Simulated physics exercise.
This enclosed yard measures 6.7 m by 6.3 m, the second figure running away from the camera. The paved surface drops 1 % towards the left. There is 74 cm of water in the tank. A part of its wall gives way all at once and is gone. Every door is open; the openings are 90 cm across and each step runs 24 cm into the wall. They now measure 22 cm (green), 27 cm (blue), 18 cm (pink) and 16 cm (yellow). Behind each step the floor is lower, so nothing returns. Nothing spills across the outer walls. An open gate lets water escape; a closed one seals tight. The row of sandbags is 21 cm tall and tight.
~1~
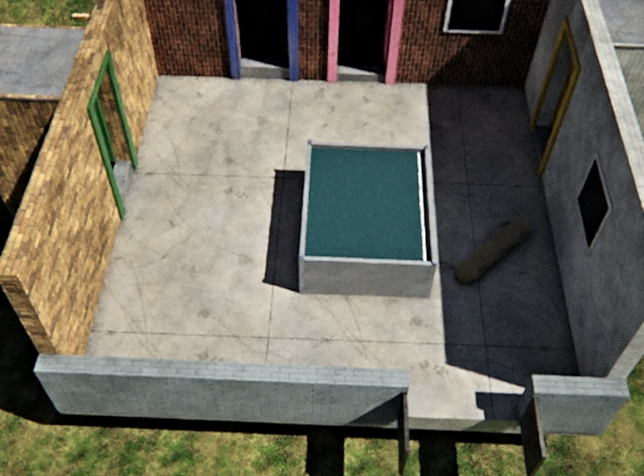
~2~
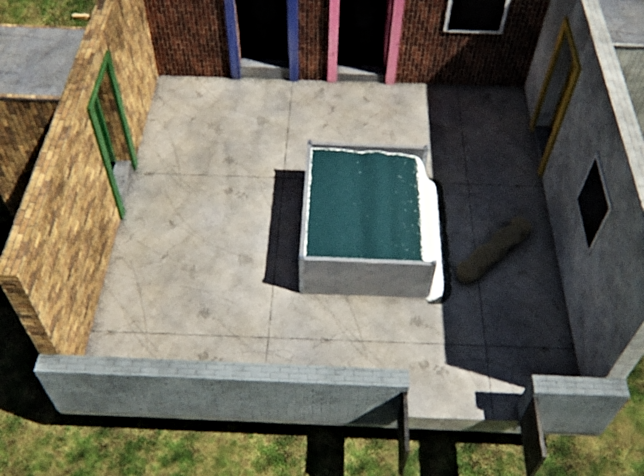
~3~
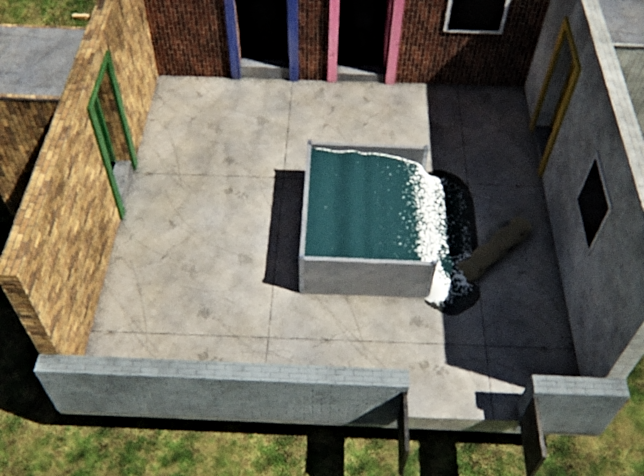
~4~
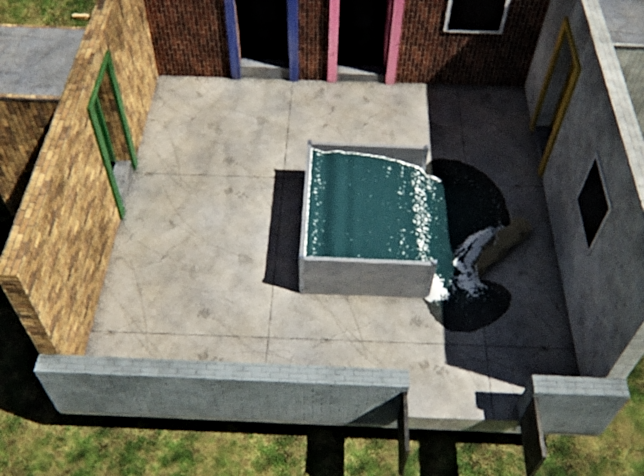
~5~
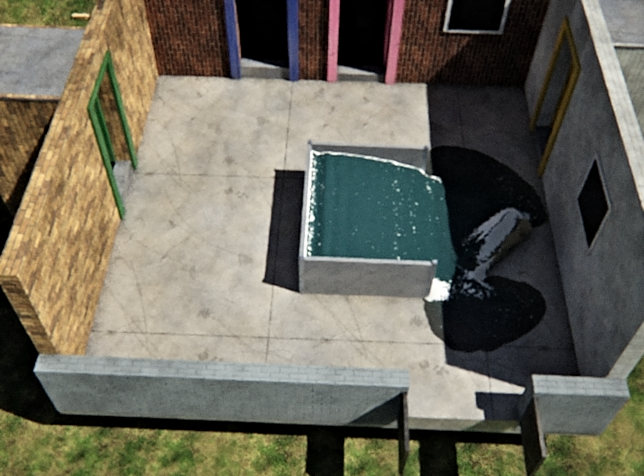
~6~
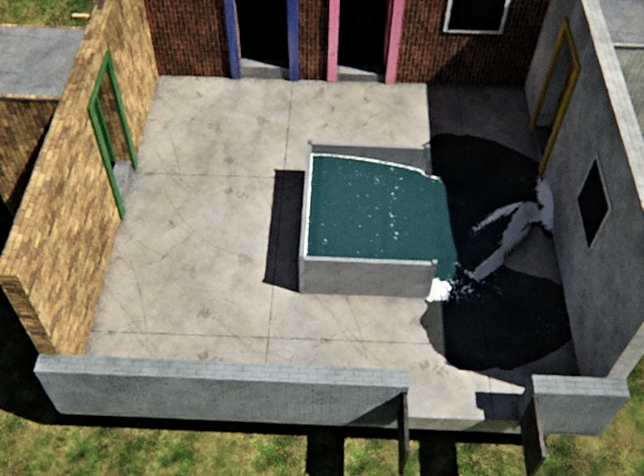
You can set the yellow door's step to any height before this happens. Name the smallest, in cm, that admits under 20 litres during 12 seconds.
It would have to be roughly 21 cm high.
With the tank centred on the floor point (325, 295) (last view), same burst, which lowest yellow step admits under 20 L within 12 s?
Some 11.0 cm.
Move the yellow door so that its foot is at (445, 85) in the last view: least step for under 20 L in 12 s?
About 20 cm.
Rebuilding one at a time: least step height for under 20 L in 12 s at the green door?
About 7.0 cm at green.
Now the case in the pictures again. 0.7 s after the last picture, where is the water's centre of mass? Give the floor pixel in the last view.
At about (444, 231).
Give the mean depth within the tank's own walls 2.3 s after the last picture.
Some 16 cm.
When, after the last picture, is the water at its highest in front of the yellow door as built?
Near 1.0 s.
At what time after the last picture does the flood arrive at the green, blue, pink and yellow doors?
Arrival: Green 4.0 s, blue 2.4 s, pink 1.6 s, yellow 0.1 s.
Then, 0.7 s after the last picture water covers 25 % of the floor, deepest (47 cm) near (544, 198); 24 cm at the yellow door, 2 litres in over its 16 cm step.
Then, 2.3 s after the last picture water covers 40 % of the floor, deepest (36 cm) near (504, 92); 17 cm at the yellow door, 41 litres in over its 16 cm step.
Then, 11.3 s after the last picture water covers 95 % of the floor, deepest (10 cm) near (77, 386); 3 cm at the yellow door, 44 litres in over its 16 cm step.
At the yellow door as built, the water peaked near 26 cm, 1.1 s after the last picture.
Run again over the same 12 s with other heights there, 39 litres in over 17 cm, 11 litres over 23.5 cm. The limit of 20 litres is kept from about 21 cm up.
